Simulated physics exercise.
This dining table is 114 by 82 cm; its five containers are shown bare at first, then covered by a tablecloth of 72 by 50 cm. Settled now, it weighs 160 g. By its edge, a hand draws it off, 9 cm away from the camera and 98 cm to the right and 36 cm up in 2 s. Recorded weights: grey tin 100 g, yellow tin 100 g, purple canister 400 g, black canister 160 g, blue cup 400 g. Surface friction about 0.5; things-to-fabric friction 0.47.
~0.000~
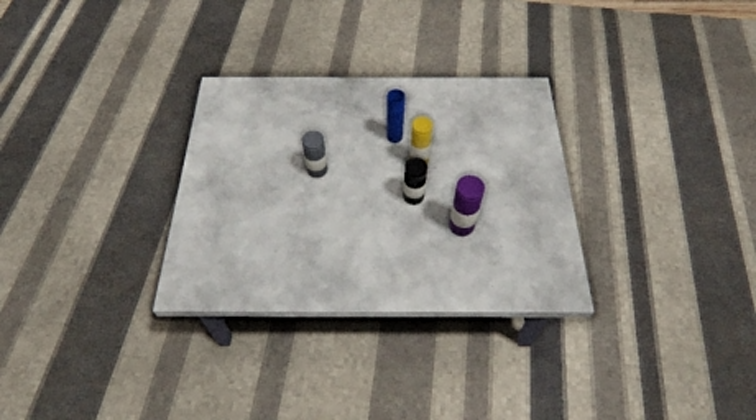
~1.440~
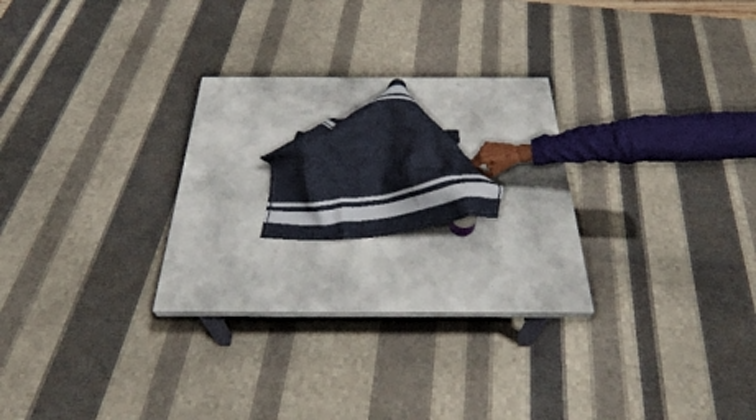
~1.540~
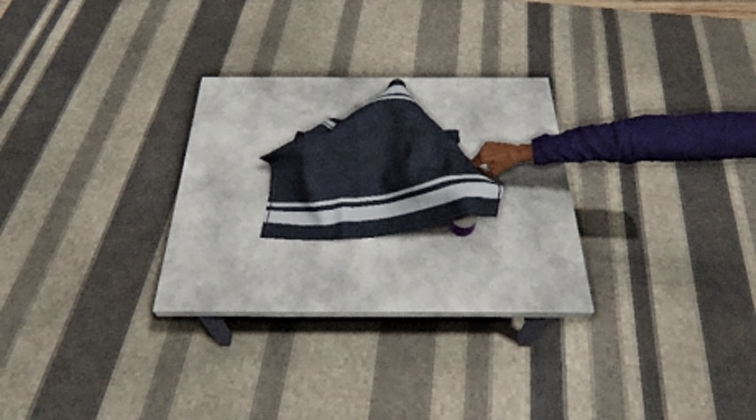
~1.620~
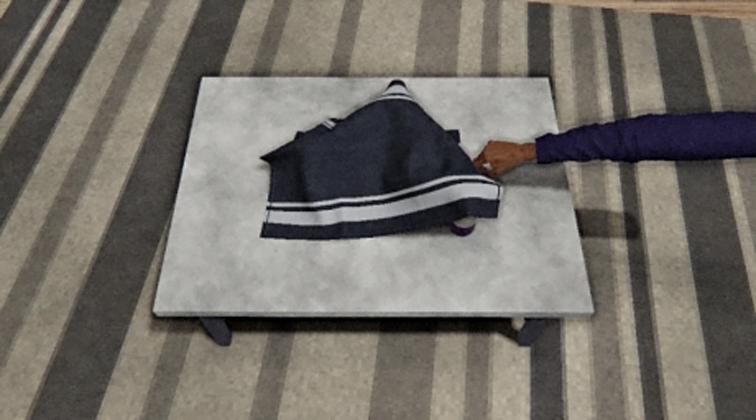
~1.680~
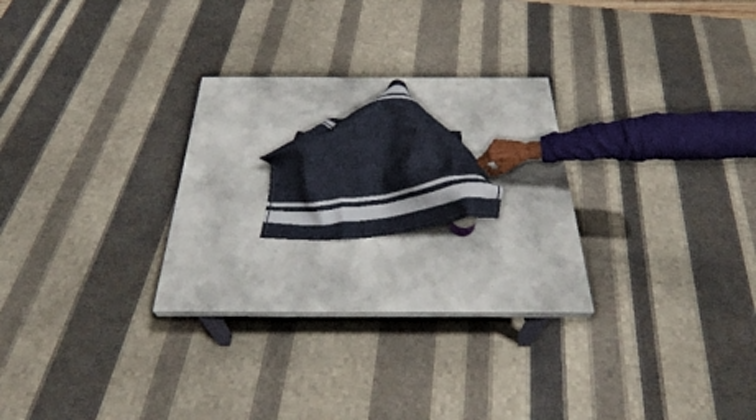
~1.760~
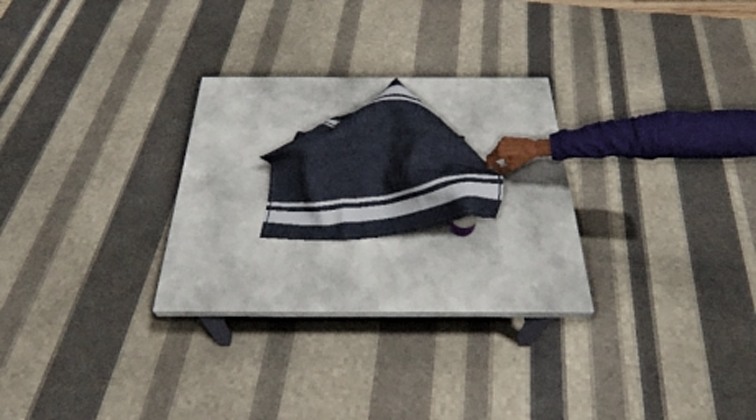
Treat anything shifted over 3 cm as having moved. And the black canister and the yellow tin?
My prediction: Black canister: Shifts; yellow tin: Shifts.
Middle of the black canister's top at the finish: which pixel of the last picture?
Near (453, 197).
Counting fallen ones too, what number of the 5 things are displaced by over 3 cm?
The number is 3.
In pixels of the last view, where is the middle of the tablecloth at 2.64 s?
It sits near (584, 160) in pixels.
By 2.2 s, middle of the tablecloth at (452, 146); yellow tin 5 cm off its start, black canister 5 cm off its start, grey tin on its side, 11 cm off its start.
By 2.6 s, middle of the tablecloth at (584, 160); yellow tin on its side, 15 cm off its start, black canister on its side, 11 cm off its start, grey tin on its side, 13 cm off its start.
By 3.1 s, middle of the tablecloth at (746, 161); yellow tin on its side, 28 cm off its start at (463, 95), black canister on its side, 11 cm off its start at (453, 197), grey tin on its side, 16 cm off its start at (361, 188).
By 3.5 s, middle of the tablecloth at a place out of view; yellow tin on its side, 42 cm off its start, black canister on its side, 11 cm off its start, grey tin on its side, 18 cm off its start.
By 4.3 s, middle of the tablecloth at a place out of view; yellow tin over the edge, black canister on its side, 11 cm off its start at (453, 197), grey tin on its side, 22 cm off its start at (368, 209).
